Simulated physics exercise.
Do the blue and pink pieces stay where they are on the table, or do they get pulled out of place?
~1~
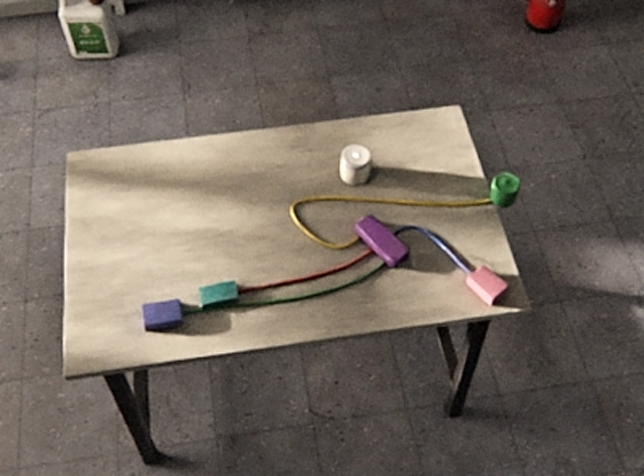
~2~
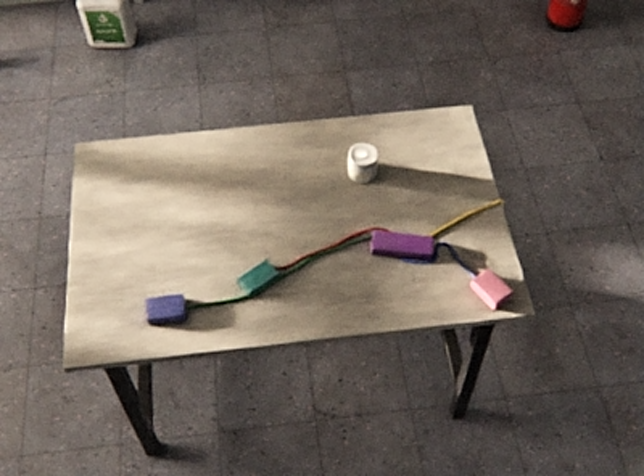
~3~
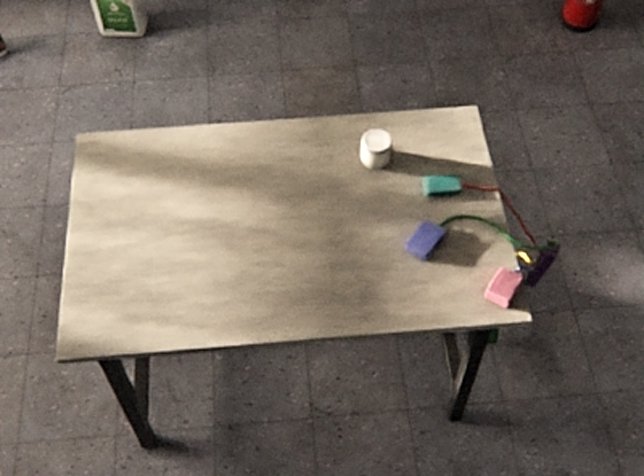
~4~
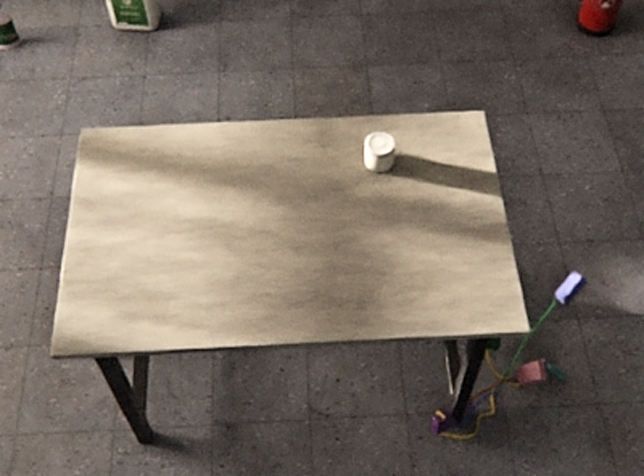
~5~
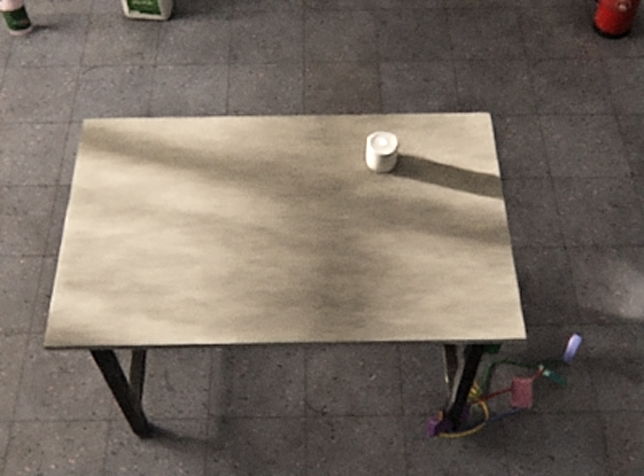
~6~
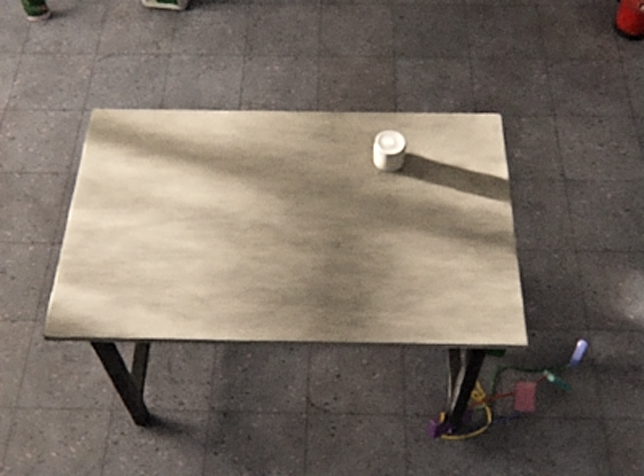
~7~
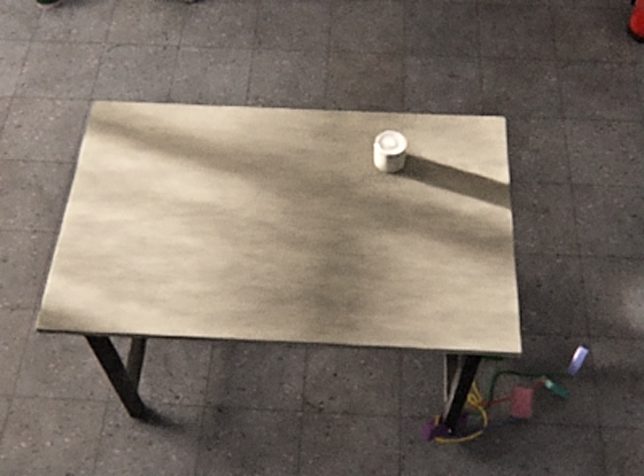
Both get pulled out of place. The blue piece is dragged across the table and the pink one goes too, and both end up off the right edge.
A pale table stands on a grey tiled floor, seen from above, holding a purple block wired to blue, teal, pink and green pieces, with a white tin near the back. The green piece drops off the right edge, pulling its yellow cable taut and turning the purple block. The purple block is dragged right and over the edge, while the teal and blue pieces slide across the top after it. They and the pink piece go over too. The tangle ends up on the floor by the right legs, and only the white tin remains on the table.
